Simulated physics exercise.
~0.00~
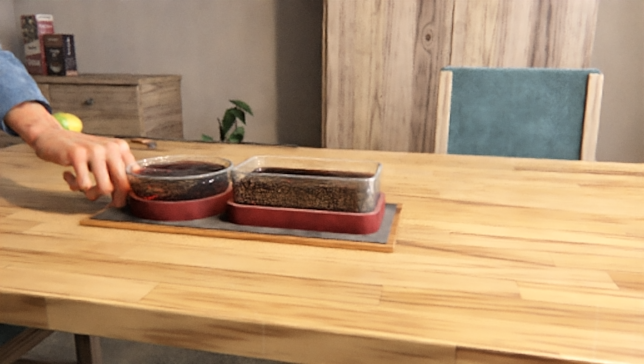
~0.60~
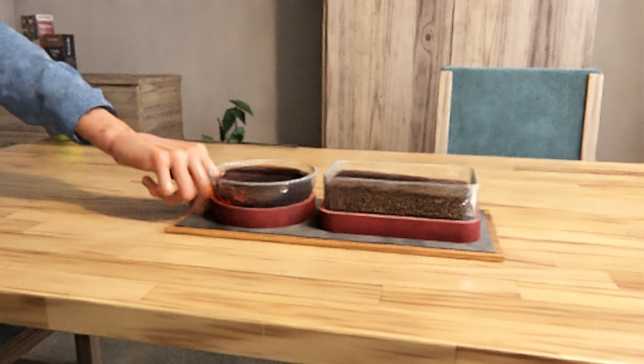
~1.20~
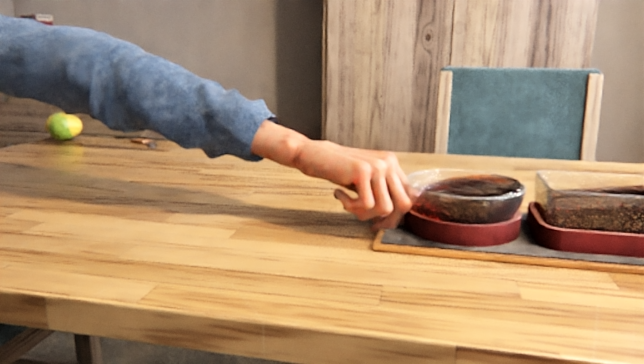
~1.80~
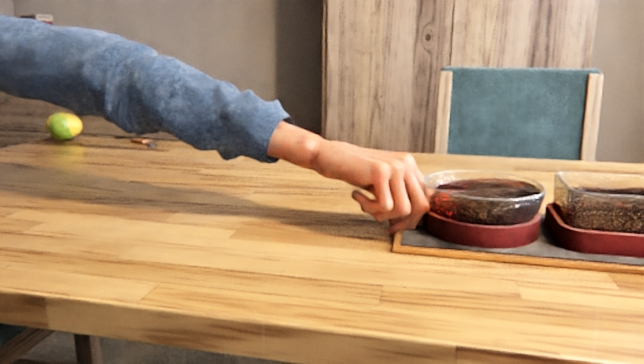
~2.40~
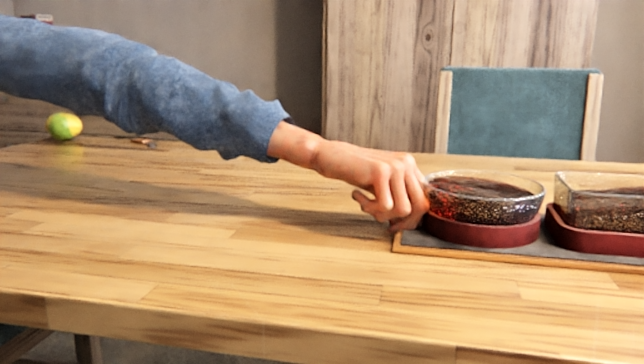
A hand pushes a tray with two glass containers of dark liquid right, then stops.
